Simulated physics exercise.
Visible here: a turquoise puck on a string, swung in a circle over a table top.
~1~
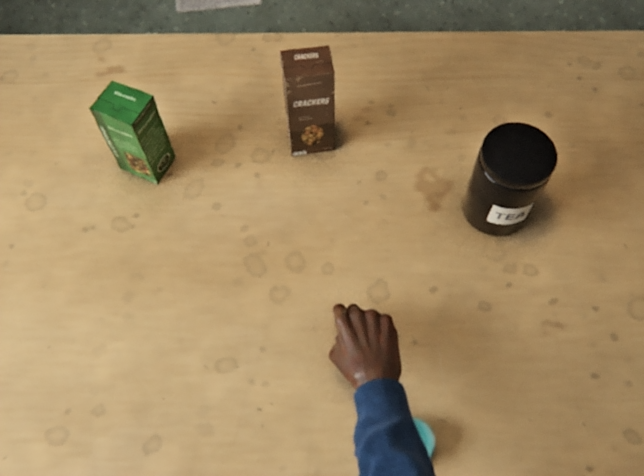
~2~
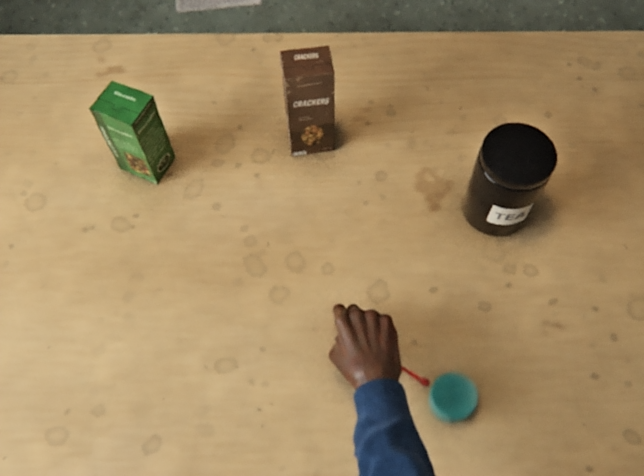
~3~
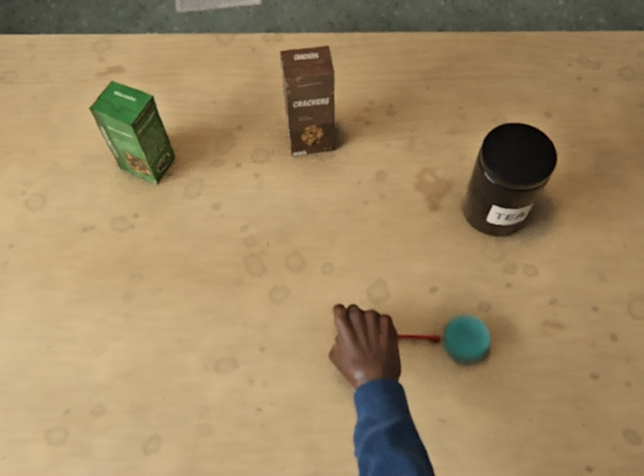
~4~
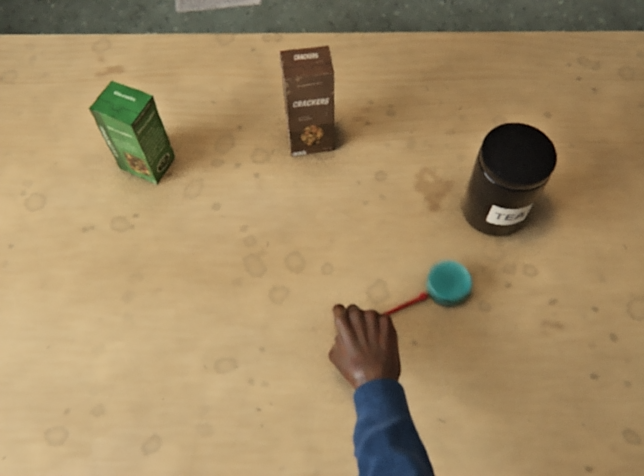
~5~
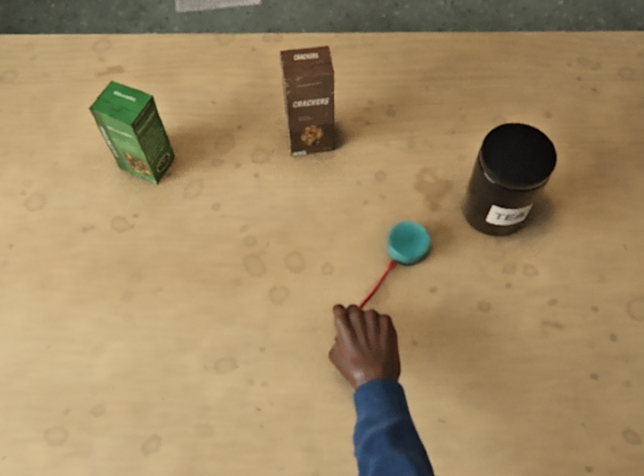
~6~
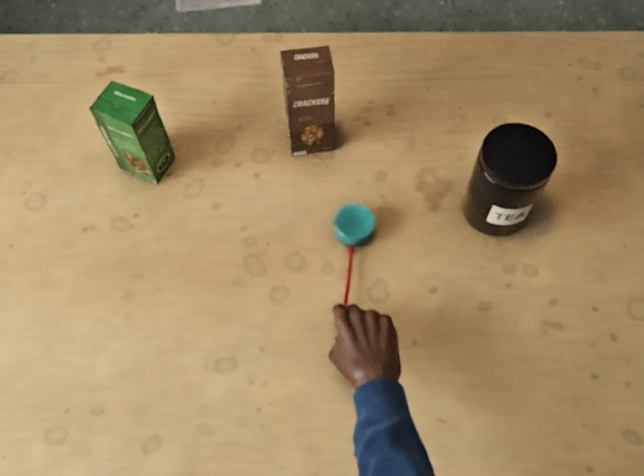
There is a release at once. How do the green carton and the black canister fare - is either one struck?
As things turn out, the green carton is left alone, the black canister is left alone.
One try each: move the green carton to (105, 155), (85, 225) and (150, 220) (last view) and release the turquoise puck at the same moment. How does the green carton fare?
Going through them: First case, it is passed by; second case, it gets tagged; third case, it gets tagged.
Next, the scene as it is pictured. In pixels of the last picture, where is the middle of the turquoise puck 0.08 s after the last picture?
Approximate spot: (243, 231).
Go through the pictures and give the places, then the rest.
Turquoise puck (410, 441); green carton (121, 101); black canister (520, 152); brown carton (307, 61), in the first frame.
Turquoise puck (455, 395), in the second frame.
Turquoise puck (468, 336), in the third frame.
Turquoise puck (450, 280), in the fourth frame.
Turquoise puck (409, 239), in the fifth frame.
Turquoise puck (354, 221); green carton (121, 101); black canister (520, 152); brown carton (307, 61); going round anticlockwise, in the sixth frame.
Then, 0.08 s later than the last view, puck near (243, 231).
Then, 0.20 s later than the last view, puck near (94, 241).
Finally, puck off the table. The green carton remains clear and the black canister escapes it.
